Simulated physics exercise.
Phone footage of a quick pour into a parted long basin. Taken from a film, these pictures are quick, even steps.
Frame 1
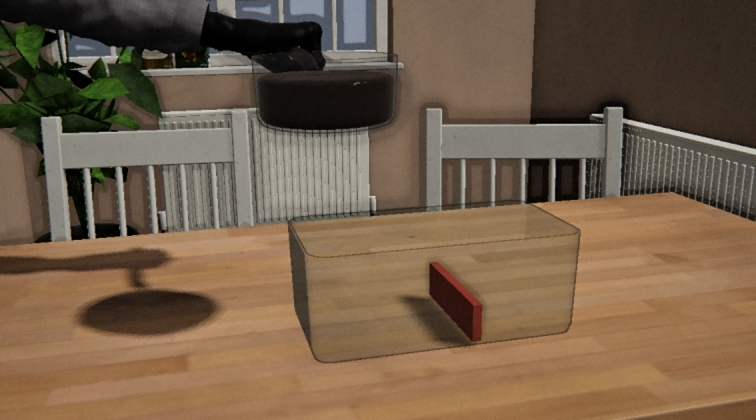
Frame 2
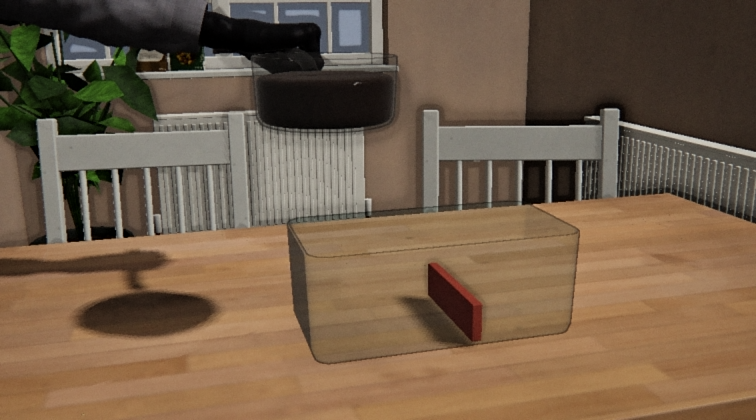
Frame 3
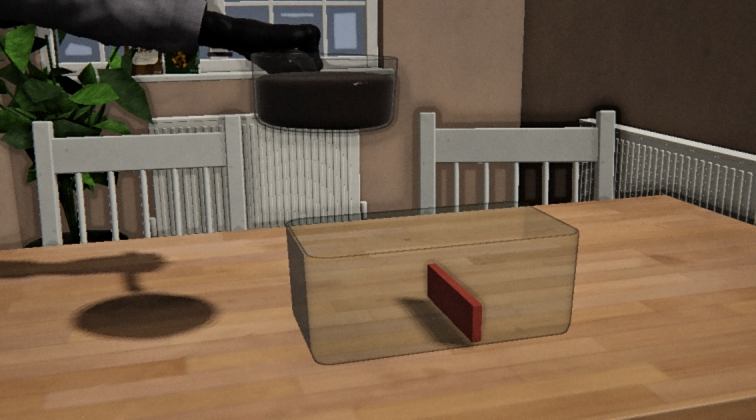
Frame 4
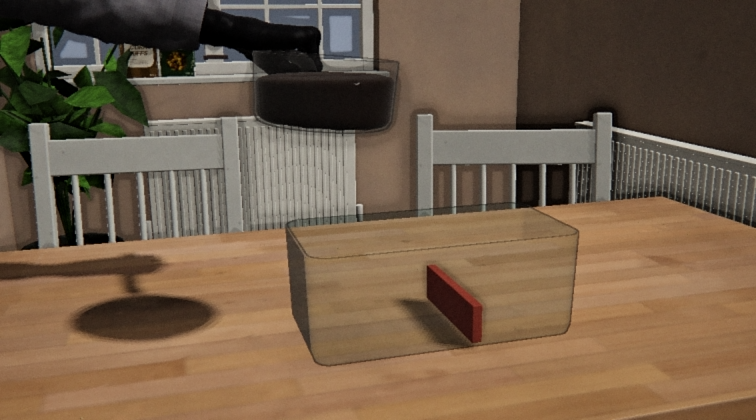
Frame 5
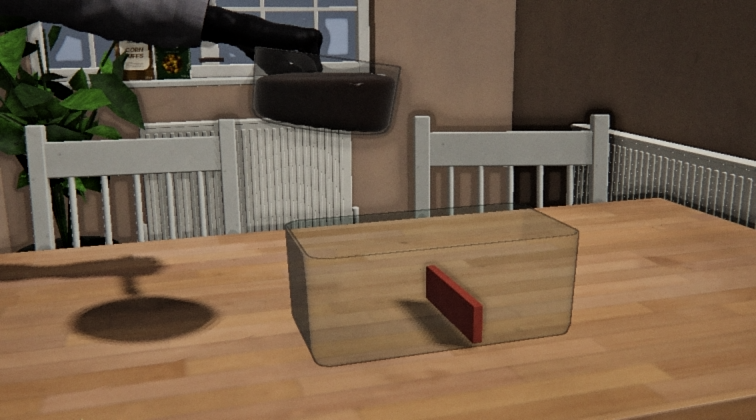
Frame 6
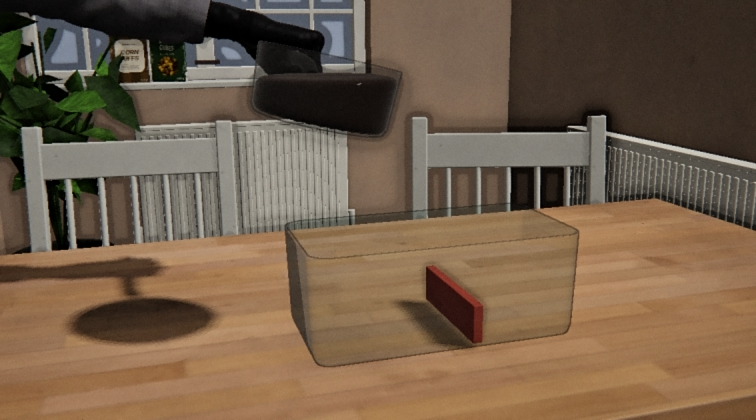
At a wooden dining table, a dark-gloved hand gradually tilting a clear bowl of dark liquid above a long basin with a red divider.
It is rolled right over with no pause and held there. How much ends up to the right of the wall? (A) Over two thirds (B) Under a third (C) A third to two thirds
A third to two thirds.
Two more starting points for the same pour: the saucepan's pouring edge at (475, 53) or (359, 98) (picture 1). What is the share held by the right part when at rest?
Roughly 80 % and 5 %.
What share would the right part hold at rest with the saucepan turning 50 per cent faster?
It comes to near 45 per cent.
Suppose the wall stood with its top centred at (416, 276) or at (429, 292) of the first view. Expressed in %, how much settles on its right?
Roughly 85 % and 75 %.
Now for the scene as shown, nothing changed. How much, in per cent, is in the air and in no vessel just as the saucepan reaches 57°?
Somewhere around 30 per cent of it.
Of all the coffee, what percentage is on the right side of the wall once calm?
I'd put it near 50 per cent.
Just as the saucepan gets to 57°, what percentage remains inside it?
I'd reckon near 60 percent is still held at that tilt.
A moment on, the saucepan is tipped part way and 61 per cent is still to pour, 5 is left of the wall and 5 right of it.
Next, the saucepan is tipped on its side and 16 per cent is still to pour, 25 is left of the wall and 48 right of it.
Then the saucepan is tipped on its side and 2 per cent is still to pour, 46 is left of the wall and 49 right of it.
Later the saucepan is tipped on its side and 0 per cent is still to pour, 50 is left of the wall and 49 right of it.
In the end 50 per cent lies left of the wall, 49 right of it and 1 outside.
